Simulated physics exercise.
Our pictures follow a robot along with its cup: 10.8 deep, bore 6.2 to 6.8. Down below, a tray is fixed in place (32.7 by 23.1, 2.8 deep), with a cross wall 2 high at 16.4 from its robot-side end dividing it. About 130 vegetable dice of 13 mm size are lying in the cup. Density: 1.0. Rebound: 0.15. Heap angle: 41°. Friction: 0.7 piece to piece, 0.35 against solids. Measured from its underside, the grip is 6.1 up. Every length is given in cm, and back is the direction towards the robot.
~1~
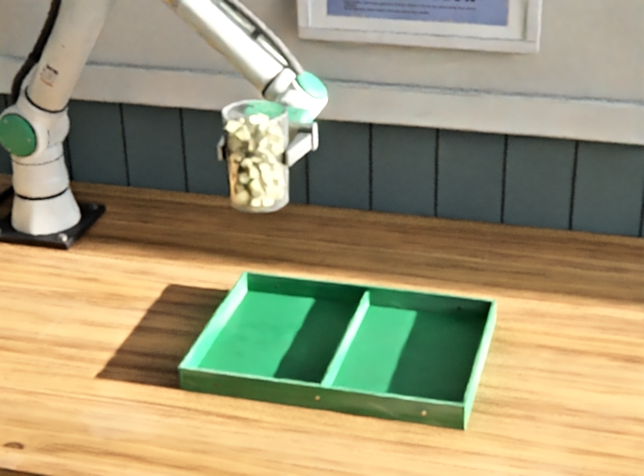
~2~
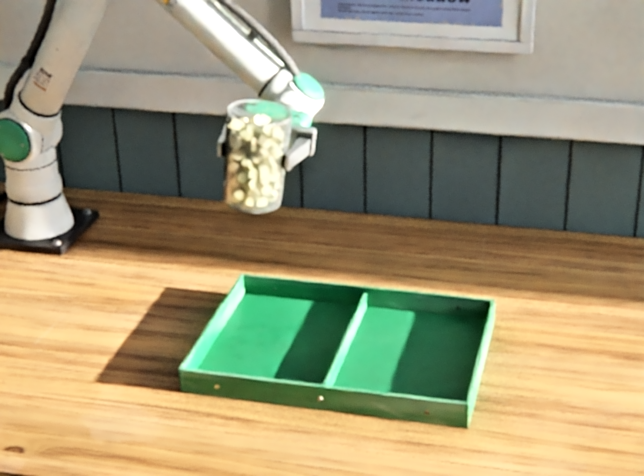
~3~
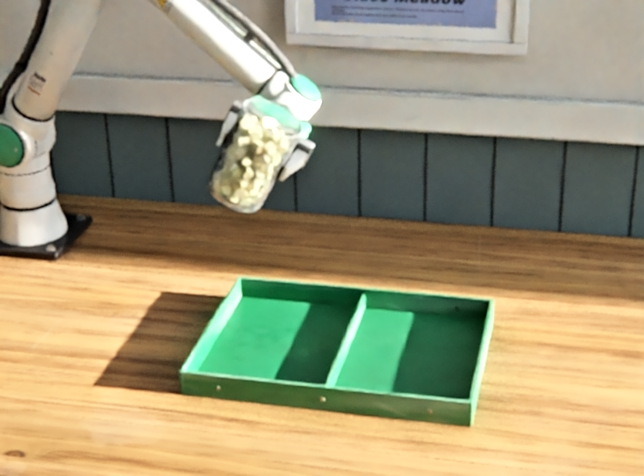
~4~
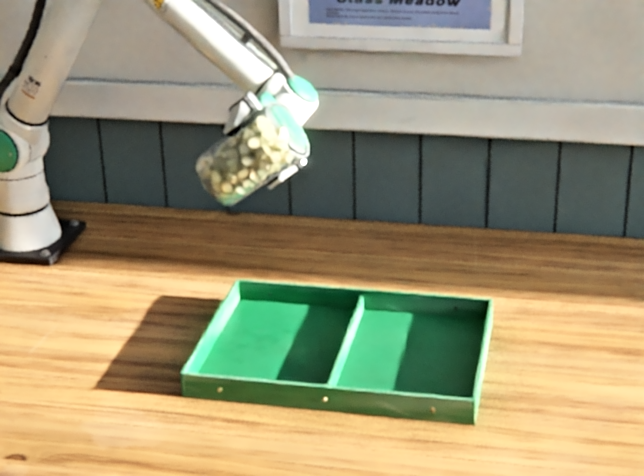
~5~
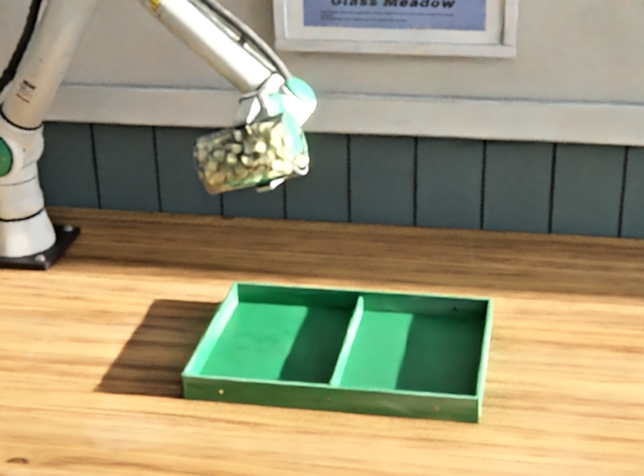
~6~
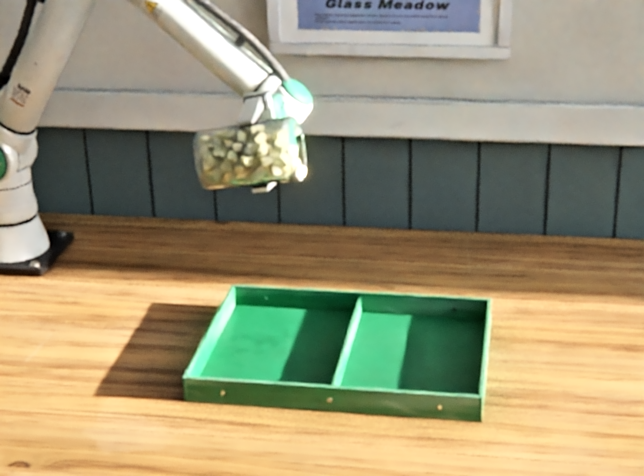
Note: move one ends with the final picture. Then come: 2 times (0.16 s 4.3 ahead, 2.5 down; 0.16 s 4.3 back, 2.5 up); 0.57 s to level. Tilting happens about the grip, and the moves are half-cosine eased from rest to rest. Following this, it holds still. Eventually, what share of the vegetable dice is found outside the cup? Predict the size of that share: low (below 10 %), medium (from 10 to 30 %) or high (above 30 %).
Predicted share: Medium.
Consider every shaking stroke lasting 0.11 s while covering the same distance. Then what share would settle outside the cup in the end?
It would be some 30 %.
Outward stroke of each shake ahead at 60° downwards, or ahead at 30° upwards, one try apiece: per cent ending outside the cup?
It comes to around 5 per cent on the first try and around 50 per cent on the second.
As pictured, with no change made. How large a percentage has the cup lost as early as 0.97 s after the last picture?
I'd put it at some 15 percent up to then.
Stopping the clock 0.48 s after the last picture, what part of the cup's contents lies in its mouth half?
About 45 percent.
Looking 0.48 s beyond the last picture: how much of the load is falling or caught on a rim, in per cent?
About 0 per cent.
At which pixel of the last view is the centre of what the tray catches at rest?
It lands close to (355, 351).
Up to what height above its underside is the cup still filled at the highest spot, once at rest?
Height at rest: Approx. 10.0 cm.
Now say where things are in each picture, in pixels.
The first picture shows cup middle at (257, 158), level; upper third of the load around (256, 138), from x 230 to 280, top at y 120; 129 in the cup.
The second picture shows cup middle at (255, 158), tilted 8° forward; upper third of the load around (256, 138), from x 230 to 280, top at y 120.
The third picture shows cup middle at (253, 158), tilted 28° forward; upper third of the load around (257, 139), from x 220 to 285, top at y 120.
The fourth picture shows cup middle at (250, 156), tilted 52° forward; upper third of the load around (260, 140), from x 210 to 285, top at y 120.
The fifth picture shows cup middle at (249, 155), tilted 72° forward; upper third of the load around (254, 141), from x 205 to 300, top at y 125.
The sixth picture shows cup middle at (249, 154), tilted 80° forward; upper third of the load around (244, 143), from x 205 to 300, top at y 130; 129 in the cup.
Then, 0.48 s after the last picture, tilted 80° forward, highest piece 25 above the table; 120 in the cup, 5 in the far-side part, 4 in the robot-side part.
Then, 0.97 s after the last picture, tilted 31° forward, highest piece 29 above the table; 112 in the cup, 9 in the far-side part, 8 in the robot-side part.
Then, 1.41 s after the last picture, level, highest piece 30 above the table; 112 in the cup, 9 in the far-side part, 8 in the robot-side part.
Then, 2.46 s after the last picture, level, highest piece 30 above the table; 112 in the cup, 9 in the far-side part, 8 in the robot-side part.
Final count, 112 in the cup, 9 in the far-side part, 8 in the robot-side part. That is 13 % outside the cup.
